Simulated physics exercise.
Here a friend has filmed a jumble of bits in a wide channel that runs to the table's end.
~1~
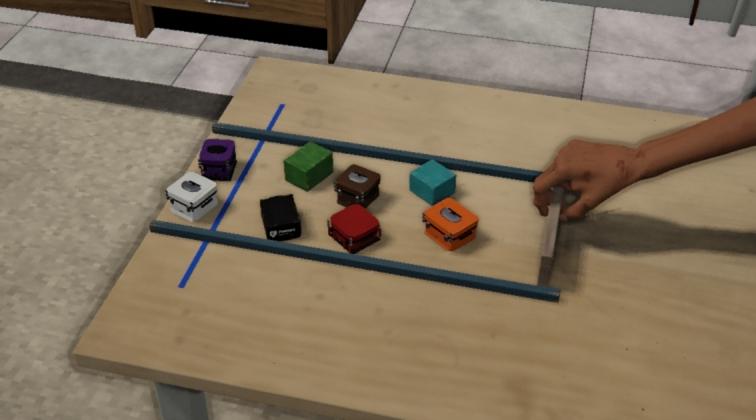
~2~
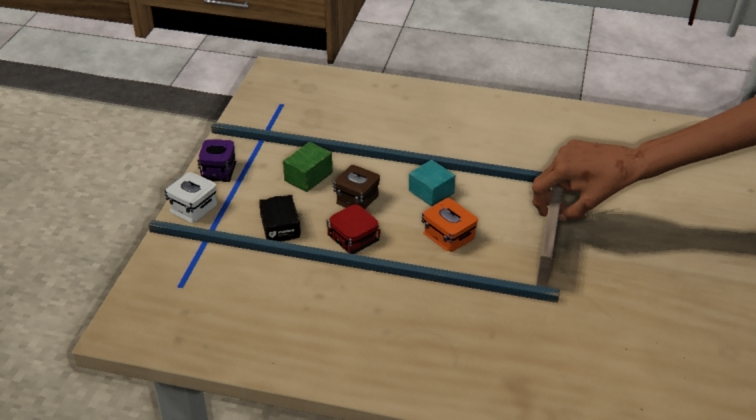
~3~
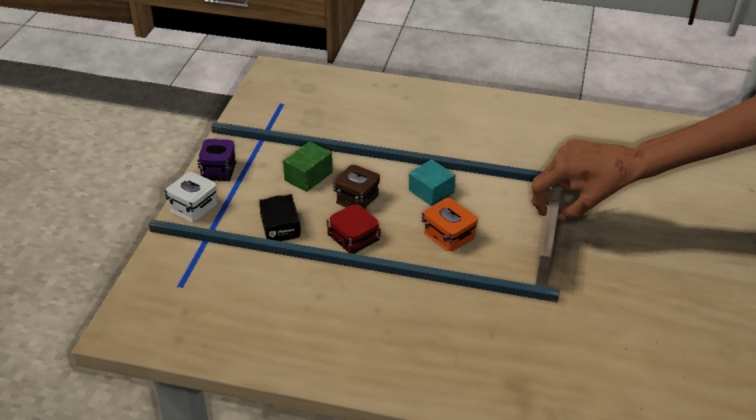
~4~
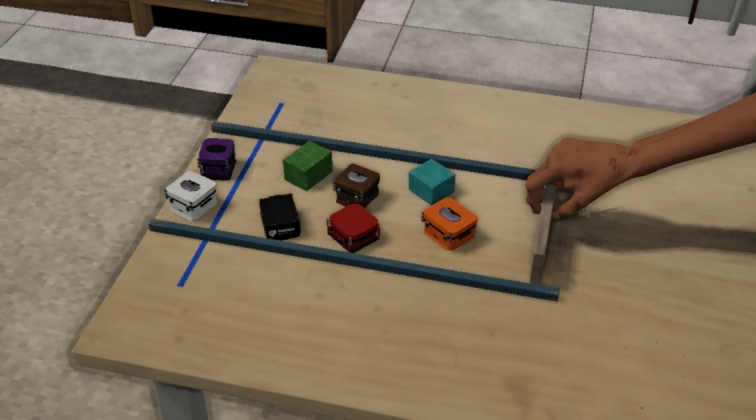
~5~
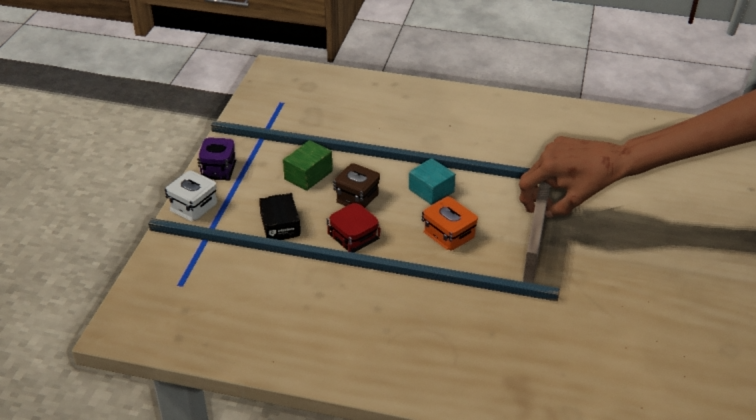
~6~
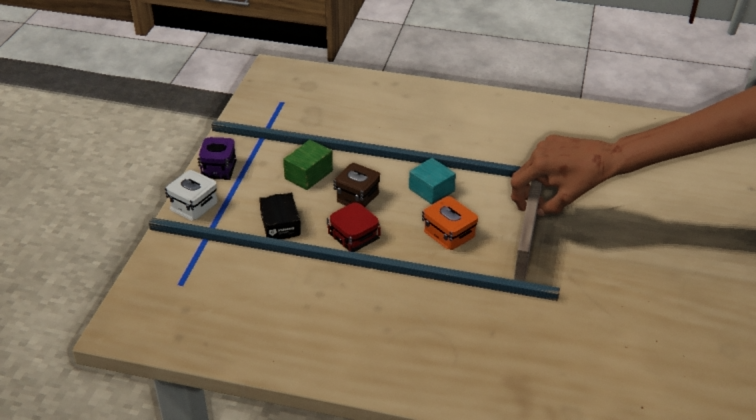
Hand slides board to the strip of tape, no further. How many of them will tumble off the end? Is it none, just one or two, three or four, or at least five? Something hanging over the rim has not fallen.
The number that drop off is just one or two.
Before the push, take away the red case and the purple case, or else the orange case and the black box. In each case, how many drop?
Taking the two tries in turn, it comes to 1 and 1.
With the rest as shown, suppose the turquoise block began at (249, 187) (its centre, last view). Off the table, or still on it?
Result: It remains there.
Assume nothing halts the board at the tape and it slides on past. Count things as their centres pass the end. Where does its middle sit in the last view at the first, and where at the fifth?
(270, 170) and (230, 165).
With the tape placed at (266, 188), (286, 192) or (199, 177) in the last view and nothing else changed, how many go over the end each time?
You'd get 0, then 0, then 6.
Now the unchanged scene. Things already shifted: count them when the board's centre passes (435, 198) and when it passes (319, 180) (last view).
Counting first: 2, next 6.
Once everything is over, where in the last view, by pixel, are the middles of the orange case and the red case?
In the last picture the orange case sits around (208, 186) and the red case around (197, 212).
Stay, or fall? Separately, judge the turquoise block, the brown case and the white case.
Taking them in turn, the turquoise block is still there, then the brown case is still there, and finally the white case ends up down.
Soon after, none off yet; white case at rest near (193, 196); purple case at rest near (218, 158); black box at rest near (280, 216).
After that, none off yet; white case at rest near (193, 196); purple case at rest near (218, 158); black box at rest near (271, 213).
And then, none off yet; white case displaced a little near (173, 194); purple case displaced a little near (198, 157); black box displaced well along near (207, 202).
In the end, the number that fall off is one or two; gone, purple case and white case.
